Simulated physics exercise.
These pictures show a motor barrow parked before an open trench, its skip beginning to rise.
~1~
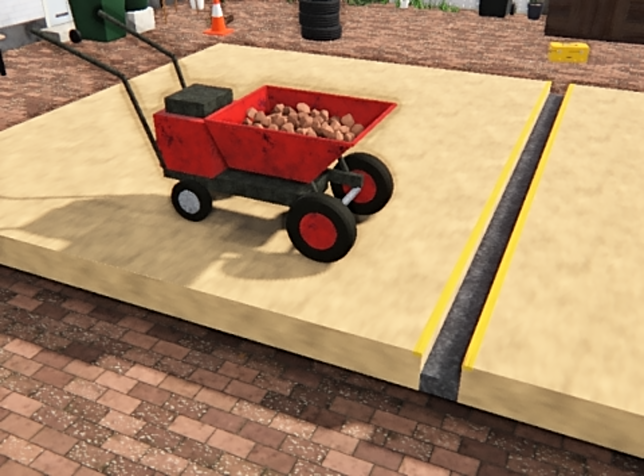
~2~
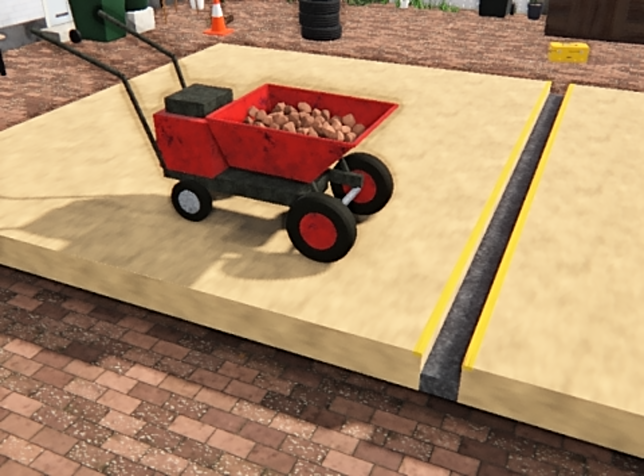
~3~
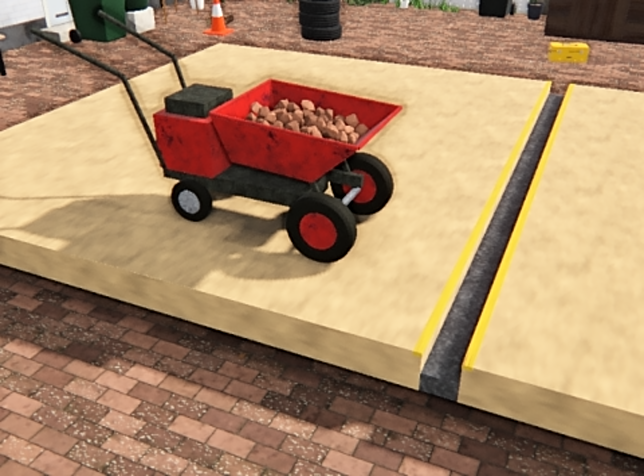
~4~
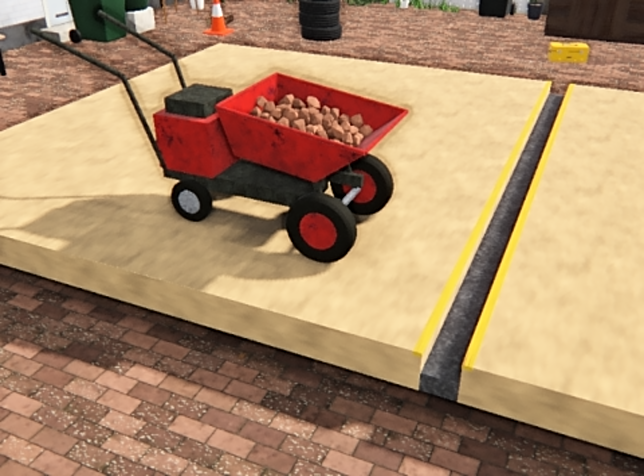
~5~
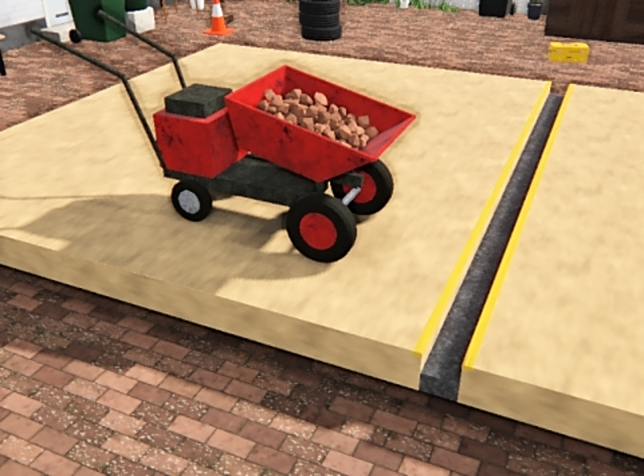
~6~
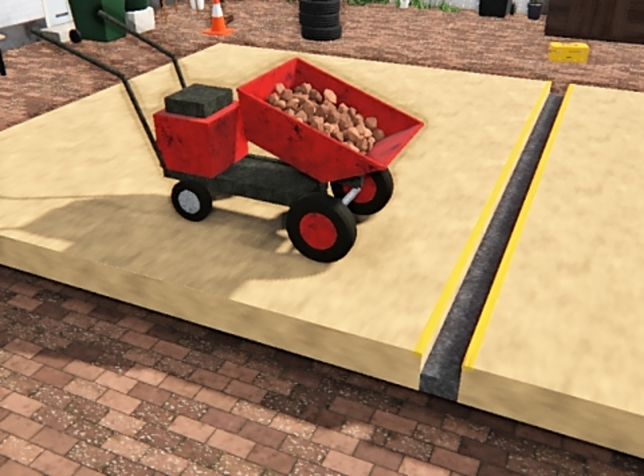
The footage shows a red motor barrow loaded with reddish rubble standing on a pale slab beside a narrow, yellow-edged trench. Its skip, level at first, gradually tilts forward to the right while the wheels stay still.
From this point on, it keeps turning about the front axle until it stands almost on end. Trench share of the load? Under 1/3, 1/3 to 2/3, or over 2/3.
1/3 to 2/3.
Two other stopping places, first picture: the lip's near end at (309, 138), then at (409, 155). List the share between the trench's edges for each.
First spot: Roughly 20 percent; second spot: Roughly 30 percent.
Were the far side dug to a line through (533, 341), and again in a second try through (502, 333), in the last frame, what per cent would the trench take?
Respectively, 70 % and 70 %.
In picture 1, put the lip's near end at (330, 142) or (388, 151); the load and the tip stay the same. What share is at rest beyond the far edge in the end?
First try: Some 0 %; second try: 40 %.
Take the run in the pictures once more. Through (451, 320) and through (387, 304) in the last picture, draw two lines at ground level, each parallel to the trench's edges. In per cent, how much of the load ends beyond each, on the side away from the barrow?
I'd say about 50 and about 100 in a hundred.
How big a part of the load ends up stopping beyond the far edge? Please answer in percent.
That share comes out near 10 in a hundred.
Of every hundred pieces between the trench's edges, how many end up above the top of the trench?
Roughly 35 percent of them.
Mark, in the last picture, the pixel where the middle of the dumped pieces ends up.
It settles centred around (473, 259).
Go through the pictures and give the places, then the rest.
In the first frame, lip of the skip (352, 145), level; top of the load (294, 123), lumps of rubble; first edge of the trench (435, 315); far edge (482, 327), the trench under half as wide as the skip, and about half as deep as wide.
In the second frame, lip of the skip (353, 146), level; top of the load (295, 123).
In the third frame, lip of the skip (358, 149), tipped barely; top of the load (299, 121).
In the fourth frame, lip of the skip (365, 153), tipped a little; top of the load (291, 117).
In the fifth frame, lip of the skip (373, 160), tipped a little; top of the load (298, 113).
In the sixth frame, lip of the skip (383, 168), tipped clearly; top of the load (293, 104); first edge of the trench (435, 315); far edge (482, 327).
Just after the last frame, skip tipped steeply; every one in the skip.
A moment on, skip tipped steeply; the larger part in the skip; about a tenth short of the trench; just a few in or heaped over the trench; just a few falling.
Further on, skip tipped right over; about a tenth in the skip; roughly a quarter short of the trench; roughly half in or heaped over the trench; about a tenth beyond it.
When it is over, skip tipped right over; just a few in the skip; roughly a third short of the trench; roughly half in or heaped over the trench; about a tenth beyond it.
